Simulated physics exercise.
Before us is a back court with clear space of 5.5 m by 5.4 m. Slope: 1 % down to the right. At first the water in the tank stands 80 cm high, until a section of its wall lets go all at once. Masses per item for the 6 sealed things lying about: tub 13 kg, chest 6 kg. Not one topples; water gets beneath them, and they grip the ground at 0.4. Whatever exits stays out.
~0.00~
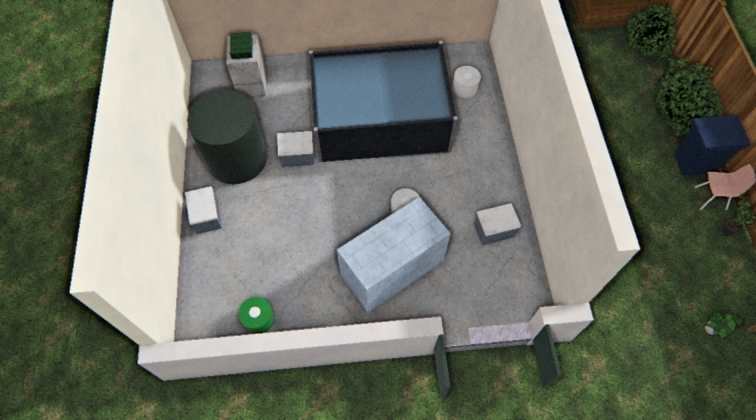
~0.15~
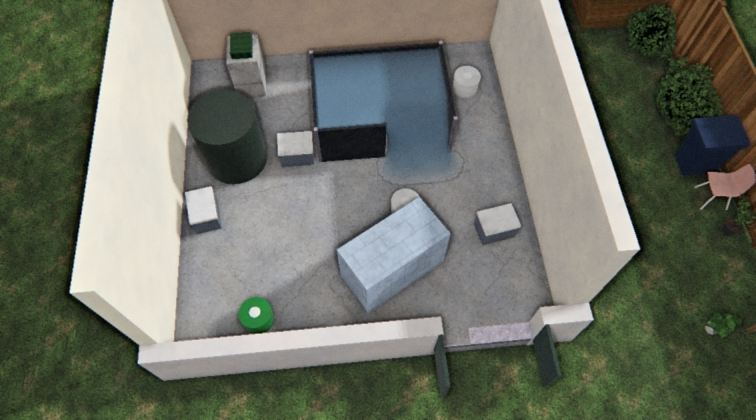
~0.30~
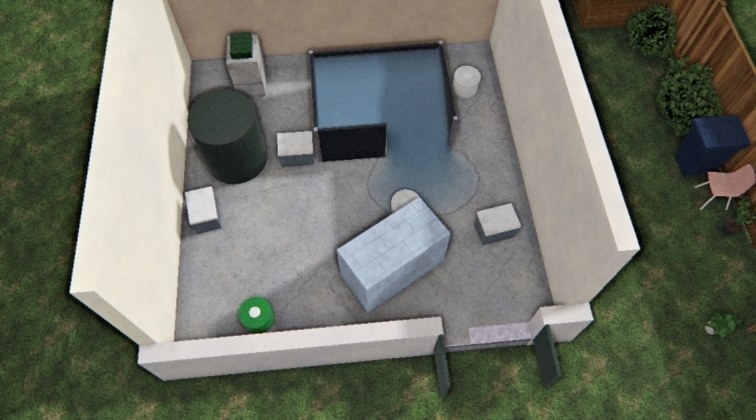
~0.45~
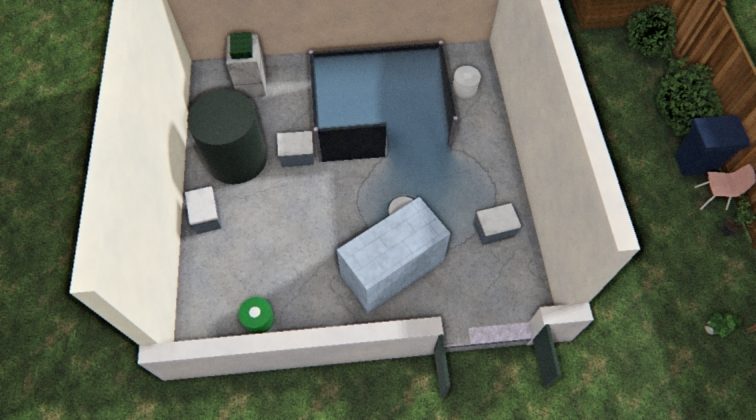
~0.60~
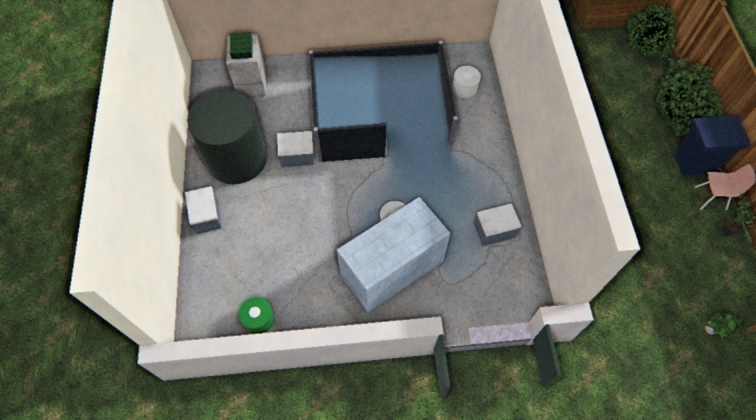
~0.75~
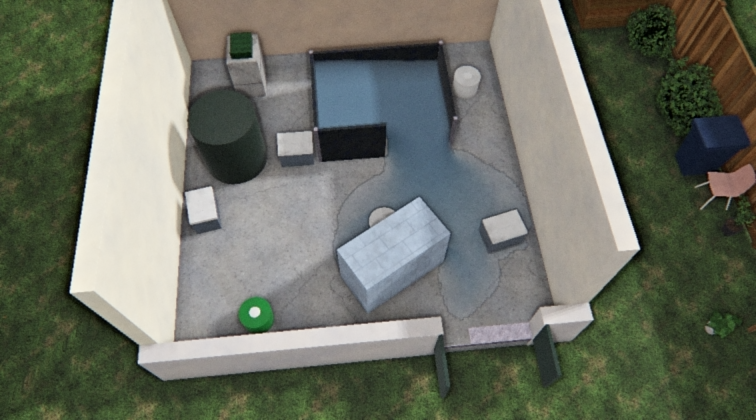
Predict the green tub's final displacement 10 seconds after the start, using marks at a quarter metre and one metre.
It is left a short distance off.
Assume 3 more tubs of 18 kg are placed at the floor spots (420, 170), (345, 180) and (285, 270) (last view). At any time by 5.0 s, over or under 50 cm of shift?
So that's beyond the threshold, within the threshold and beyond the threshold, in that sequence.
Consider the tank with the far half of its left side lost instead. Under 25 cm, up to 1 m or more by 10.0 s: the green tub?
The green tub simply gets swept away.
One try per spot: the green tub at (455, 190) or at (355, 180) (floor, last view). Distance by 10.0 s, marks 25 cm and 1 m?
Try one: It is washed away. Try two: It hardly moves.
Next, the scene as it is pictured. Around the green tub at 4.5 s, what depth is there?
10 cm, roughly.
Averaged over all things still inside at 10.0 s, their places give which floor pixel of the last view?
Centre of the remaining things: Roughly (303, 189).
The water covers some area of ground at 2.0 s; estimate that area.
That flooded area is roughly 15 m2.
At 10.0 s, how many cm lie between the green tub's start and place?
60 centimetres.
After 2.0 s the green tub is near (252, 315), 0.0 m from its start, aground; 0 of 6 are out; 1 afloat.
After 4.5 s the green tub is near (256, 305), 0.1 m from its start, afloat; 1 of 6 are out; 3 afloat.
After 7.0 s the green tub is near (295, 286), 0.7 m from its start, aground; 1 of 6 are out; 1 afloat.
After 10.0 s the green tub is near (295, 286), 0.7 m from its start, aground; 1 of 6 are out; 1 afloat.
